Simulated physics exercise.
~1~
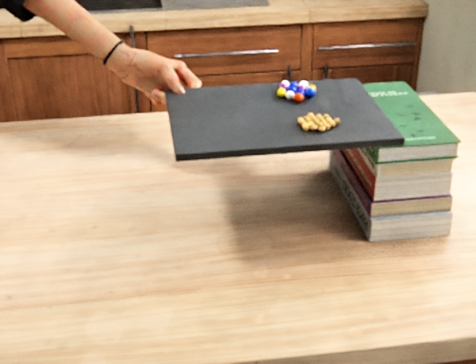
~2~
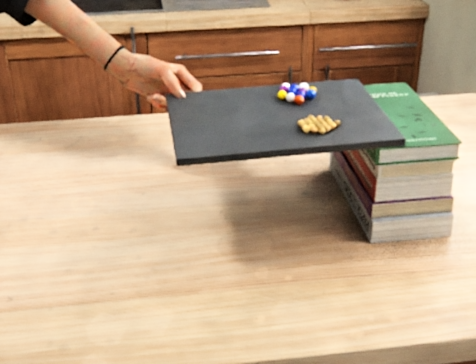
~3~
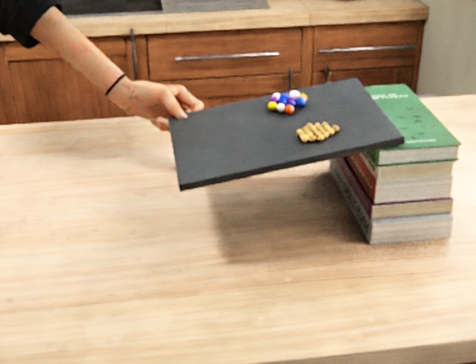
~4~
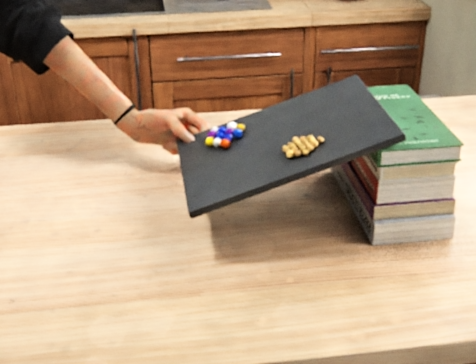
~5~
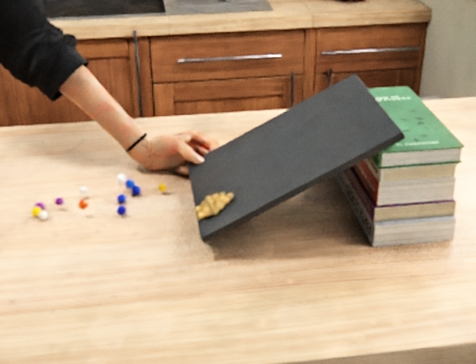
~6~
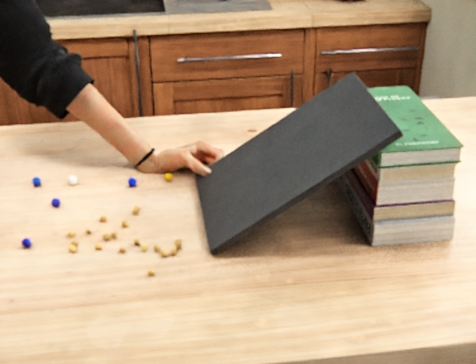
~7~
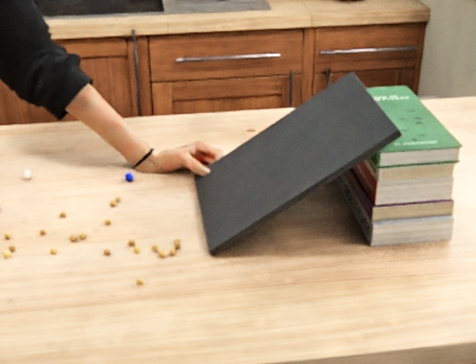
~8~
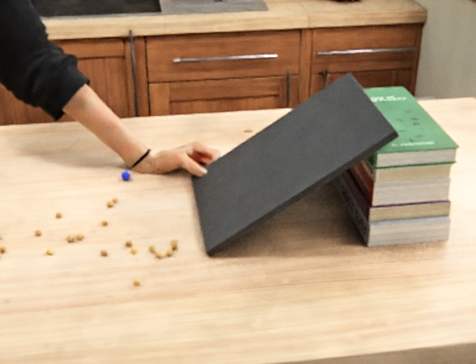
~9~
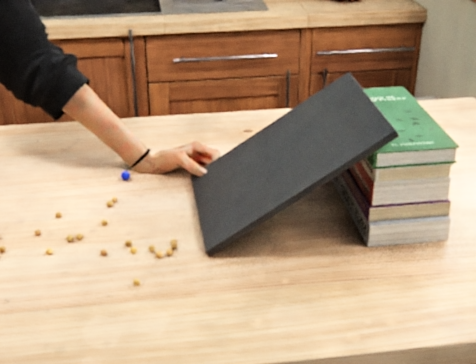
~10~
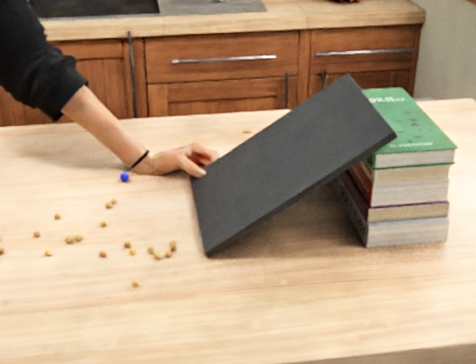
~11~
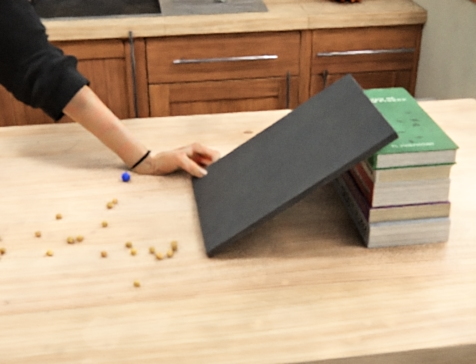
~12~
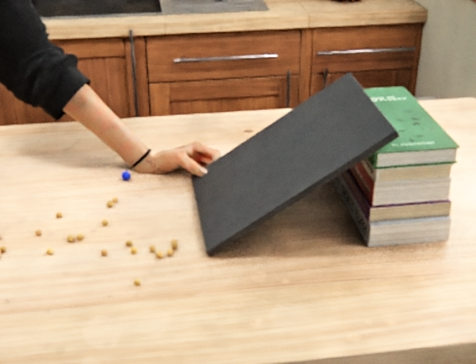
On a wooden kitchen counter, a hand lowers the left end of a dark board propped on stacked books, and colourful beads slide off first, followed by small tan pieces. The beads scatter farther left, mostly leaving view, while the tan pieces lie spread near the resting board.
